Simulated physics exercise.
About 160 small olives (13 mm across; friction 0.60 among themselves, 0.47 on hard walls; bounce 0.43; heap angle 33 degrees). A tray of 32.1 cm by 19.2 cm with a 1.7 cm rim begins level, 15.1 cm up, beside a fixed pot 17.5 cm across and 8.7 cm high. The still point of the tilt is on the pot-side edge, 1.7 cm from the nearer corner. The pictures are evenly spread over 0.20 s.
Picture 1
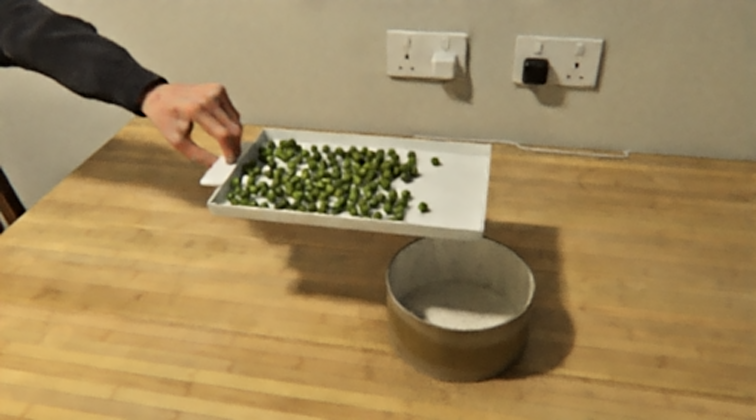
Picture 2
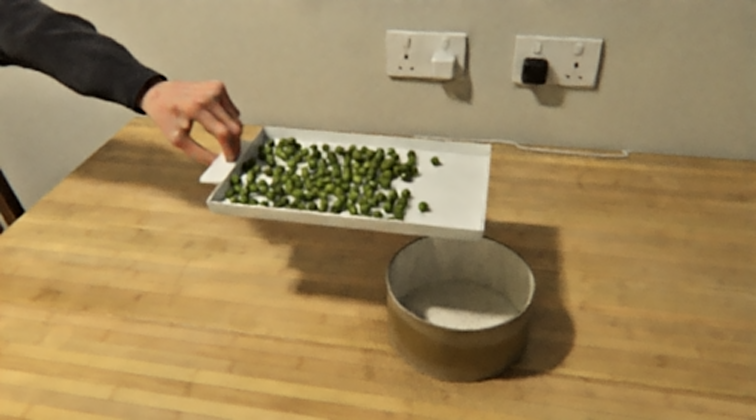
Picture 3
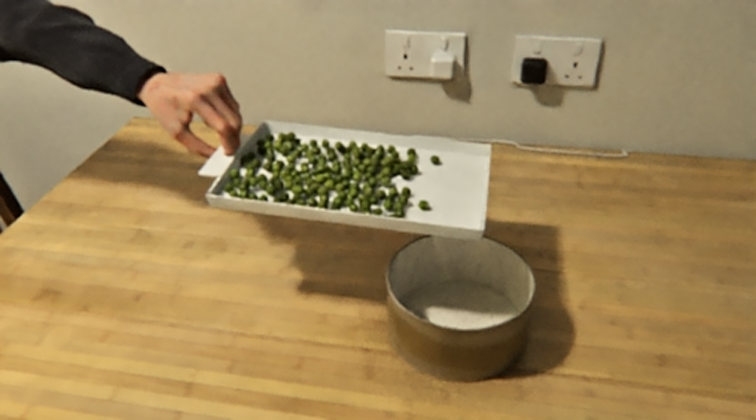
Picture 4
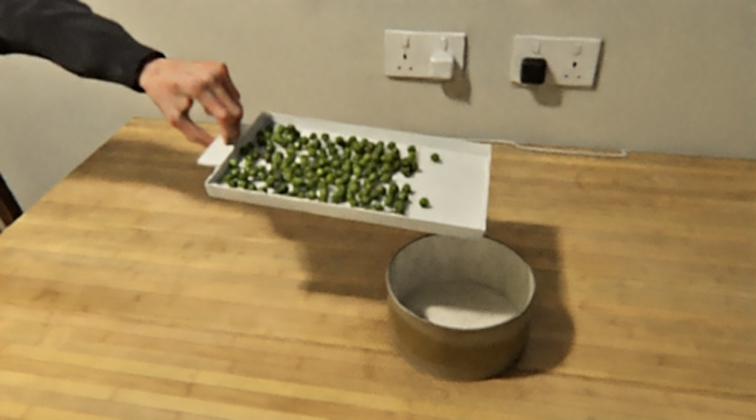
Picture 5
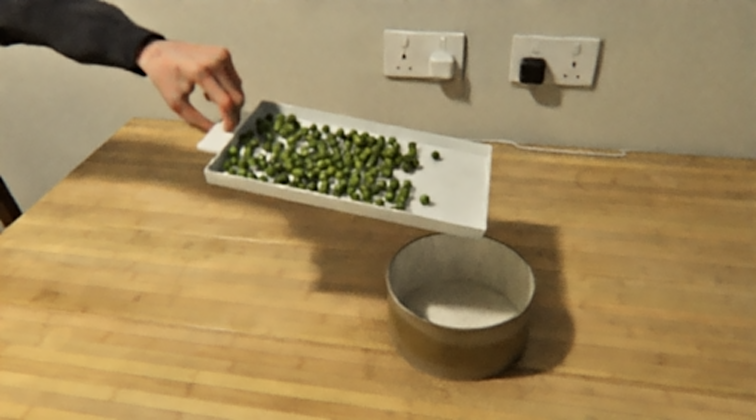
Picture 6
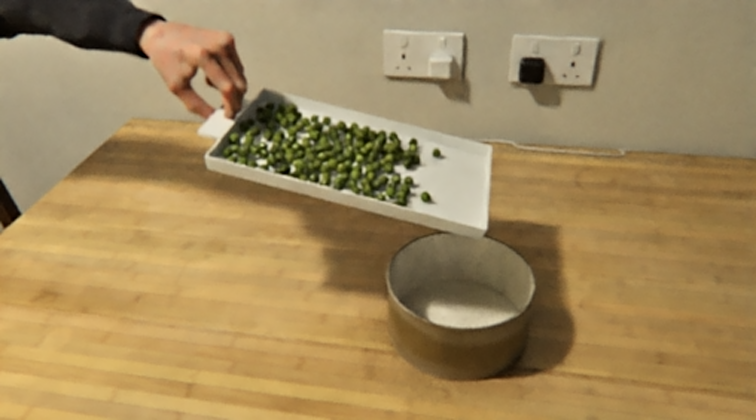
On a wooden table by a wall with two sockets, a hand from the left holds a white tray of small green olives, its right end above a round pot. The tray starts level, then the hand slowly raises the left end, tilting it down toward the pot while the olives keep their places on it.
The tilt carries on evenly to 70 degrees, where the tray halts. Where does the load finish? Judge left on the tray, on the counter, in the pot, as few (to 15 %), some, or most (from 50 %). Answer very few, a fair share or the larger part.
Left on the tray: The larger part; on the counter: A fair share; in the pot: Very few.
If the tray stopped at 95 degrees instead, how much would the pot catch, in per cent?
Then about 25 per cent.
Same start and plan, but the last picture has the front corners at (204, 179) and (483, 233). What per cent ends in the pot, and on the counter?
Pot 15, counter 15.
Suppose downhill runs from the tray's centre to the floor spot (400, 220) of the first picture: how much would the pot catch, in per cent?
Some 5 per cent.
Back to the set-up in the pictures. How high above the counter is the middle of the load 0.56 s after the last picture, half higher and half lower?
Some 18 cm.
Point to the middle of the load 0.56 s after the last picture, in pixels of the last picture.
At about (477, 167).
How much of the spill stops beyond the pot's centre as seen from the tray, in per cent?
About 100 per cent.
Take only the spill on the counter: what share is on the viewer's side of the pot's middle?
About 0 per cent.
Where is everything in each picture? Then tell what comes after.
In the first picture, tray tilt 0 degrees, front corners at (210, 203) and (481, 229); middle of the pieces at (327, 175); pot at (460, 277).
In the second picture, tray tilt 1 degrees, front corners at (210, 201) and (481, 229); middle of the pieces at (326, 174).
In the third picture, tray tilt 2 degrees, front corners at (209, 194) and (482, 228); middle of the pieces at (326, 170).
In the fourth picture, tray tilt 5 degrees, front corners at (208, 183) and (482, 228), lowest corner right back; middle of the pieces at (326, 163).
In the fifth picture, tray tilt 8 degrees, front corners at (207, 170) and (483, 228), lowest corner right back; middle of the pieces at (327, 156).
In the sixth picture, tray tilt 12 degrees, front corners at (208, 156) and (485, 228), lowest corner right back; middle of the pieces at (328, 148); pot at (460, 275).
Then, 0.33 s after the last picture, tilt 40 degrees; the tray holds 100 %, the pot 0 %.
Then, 0.56 s after the last picture, tilt 60 degrees; the tray holds 95 %, the pot 0 %.
Then, 0.89 s after the last picture, tilt 70 degrees; the tray holds 65 %, the pot 5 %.
In the end, tray 65 %, counter 30 %, pot 5 %.
